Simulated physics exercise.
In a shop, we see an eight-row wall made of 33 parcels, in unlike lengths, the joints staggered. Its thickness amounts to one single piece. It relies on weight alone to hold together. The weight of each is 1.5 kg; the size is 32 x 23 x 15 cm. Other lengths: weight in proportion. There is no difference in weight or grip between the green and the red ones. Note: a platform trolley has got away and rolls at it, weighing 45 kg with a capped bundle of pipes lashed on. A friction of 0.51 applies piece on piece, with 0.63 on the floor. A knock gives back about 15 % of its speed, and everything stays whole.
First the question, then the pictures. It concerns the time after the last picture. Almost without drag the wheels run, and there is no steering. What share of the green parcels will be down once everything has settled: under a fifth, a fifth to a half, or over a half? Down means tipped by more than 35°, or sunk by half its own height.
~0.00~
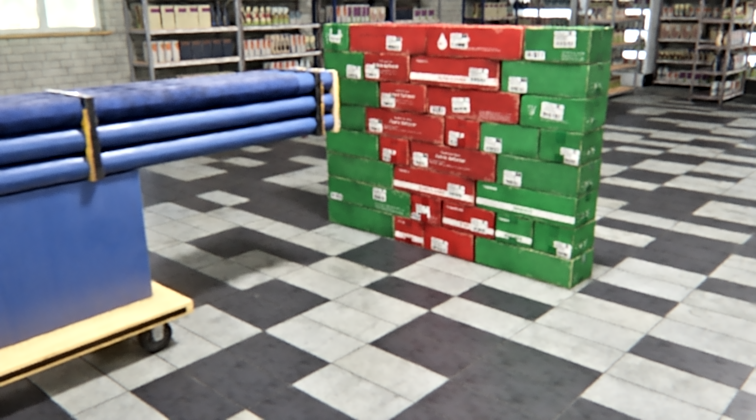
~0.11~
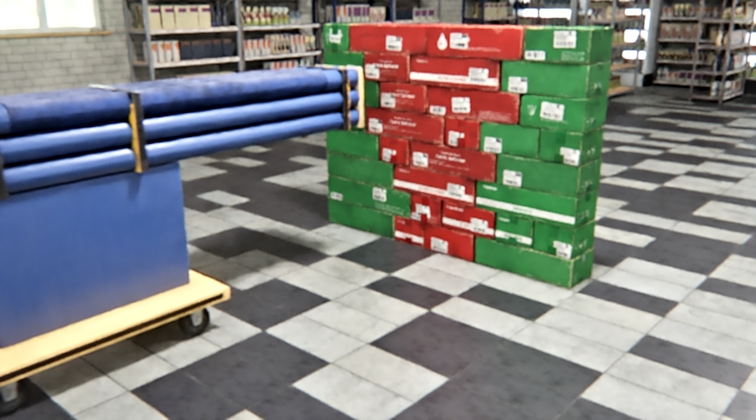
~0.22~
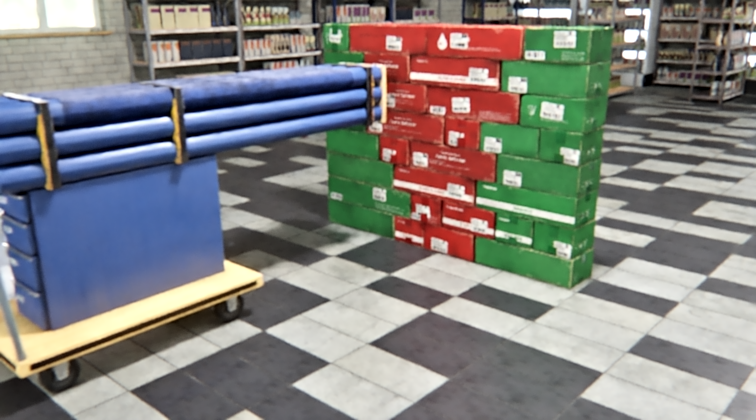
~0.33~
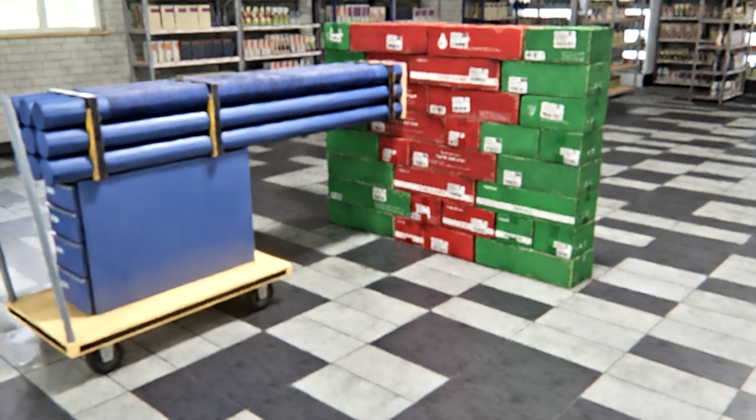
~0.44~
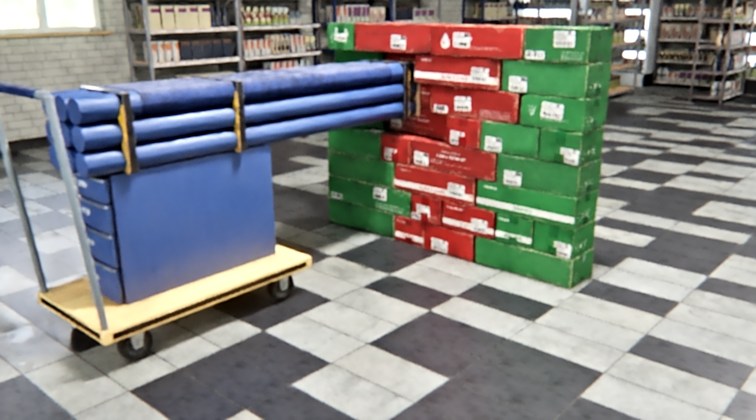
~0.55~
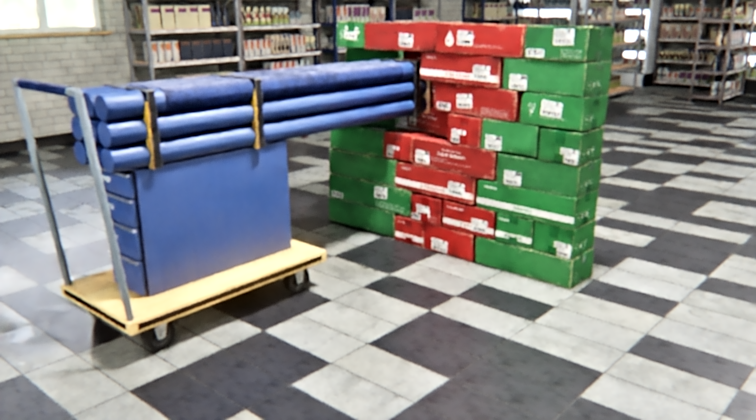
A fifth to a half.
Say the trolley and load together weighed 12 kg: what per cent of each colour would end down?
Colour by colour that makes green 0, red 0 percent.
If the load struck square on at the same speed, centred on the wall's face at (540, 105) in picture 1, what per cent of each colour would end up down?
That would leave green at 30 % and red at 30 %.
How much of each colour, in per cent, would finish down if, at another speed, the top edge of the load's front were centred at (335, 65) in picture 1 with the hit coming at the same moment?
Result - green: 70%; red: 70%.
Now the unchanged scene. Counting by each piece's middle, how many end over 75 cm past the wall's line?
8 or so.
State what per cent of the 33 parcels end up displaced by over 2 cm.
Answer: 65 %.
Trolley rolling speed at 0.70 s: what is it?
It is moving at around 0.7 m/s.
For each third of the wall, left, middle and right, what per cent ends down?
Left 60, middle 40, right 20 per cent.
After 0.70 s, load 35 cm past the wall's line, still rolling; none of the 18 green parcels down (1 of 33 in all colours); top green parcel leaning 5°; top red parcel leaning 6°.
After 0.96 s, load 53 cm past the wall's line, still rolling; 4 of the 18 green parcels down (9 of 33 in all colours); top green parcel leaning 14°; top red parcel leaning 15°.
After 1.28 s, load 73 cm past the wall's line, still rolling; 6 of the 18 green parcels down (14 of 33 in all colours); top green parcel leaning 71°, 19 cm lower; top red parcel on its side.
After 1.80 s, load 98 cm past the wall's line, still rolling; 6 of the 18 green parcels down (14 of 33 in all colours); top green parcel upside down; top red parcel on its side.
By the end (4.5 s), load 98 cm past the wall's line, stopped; 6 of the 18 green parcels down (14 of 33 in all colours); top green parcel upside down; top red parcel upside down. That is 33 per cent. As the last picture would show them, middles, top green parcel near (694, 231), top red parcel near (616, 208).
